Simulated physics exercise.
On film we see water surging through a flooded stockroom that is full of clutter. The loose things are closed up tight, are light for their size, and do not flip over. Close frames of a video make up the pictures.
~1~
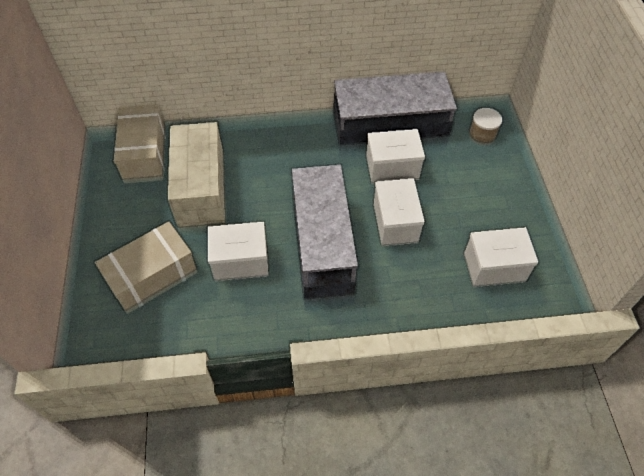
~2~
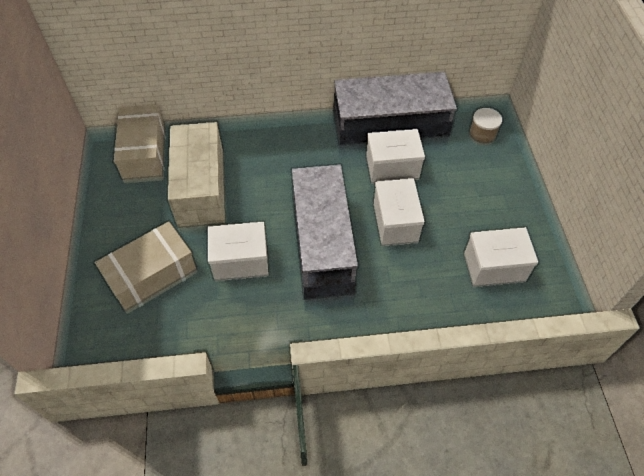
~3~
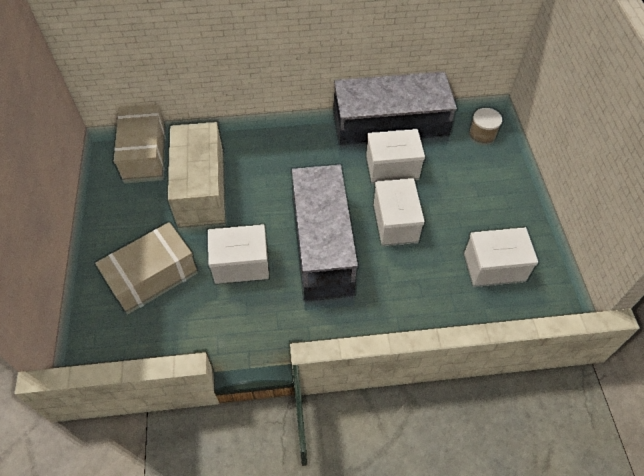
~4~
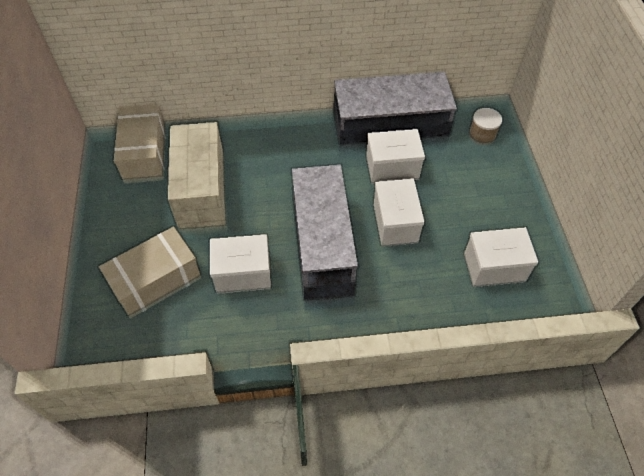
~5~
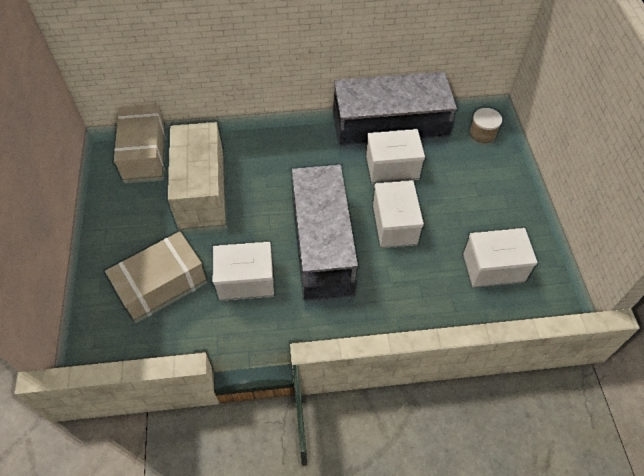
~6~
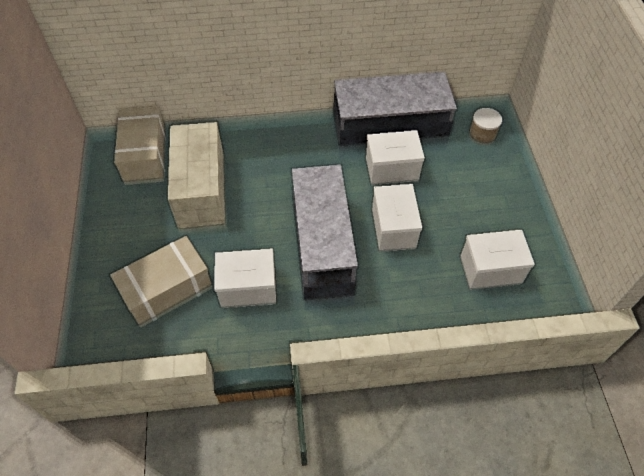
At first, boxes and blocks sit still on the green floor of a walled room as the small gate in the front wall swings outward. Then the tan box and the white box at the left drift slowly forward and slightly right, while the other objects barely move.
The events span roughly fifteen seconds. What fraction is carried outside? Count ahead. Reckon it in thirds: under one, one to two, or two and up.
Result: Low band.
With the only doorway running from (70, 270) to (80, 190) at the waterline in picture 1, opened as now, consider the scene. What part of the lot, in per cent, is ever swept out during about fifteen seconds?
I'd put it near 30 per cent.
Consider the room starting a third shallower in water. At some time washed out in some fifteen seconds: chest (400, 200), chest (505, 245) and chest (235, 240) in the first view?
In sequence they are not removed, not removed and removed.
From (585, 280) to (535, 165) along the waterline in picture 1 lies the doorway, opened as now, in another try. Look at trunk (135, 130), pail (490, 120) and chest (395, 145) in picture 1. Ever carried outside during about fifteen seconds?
Sequentially: Remains, escapes, escapes.
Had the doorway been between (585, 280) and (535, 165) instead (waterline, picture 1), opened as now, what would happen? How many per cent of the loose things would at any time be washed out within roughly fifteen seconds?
I'd put it near 60 percent.
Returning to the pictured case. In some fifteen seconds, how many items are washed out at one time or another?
The figure is 1.
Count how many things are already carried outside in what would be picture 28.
The count is 1.
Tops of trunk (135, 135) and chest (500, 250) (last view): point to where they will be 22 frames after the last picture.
Approximately (124, 181) for one, (456, 266) for the other.
A moment on, 0 of 7 are out; 7 afloat.
Next, 1 of 7 are out; 6 afloat.
Later, 1 of 7 are out; 6 afloat.
In the end, 1 of 7 are out; 6 afloat.
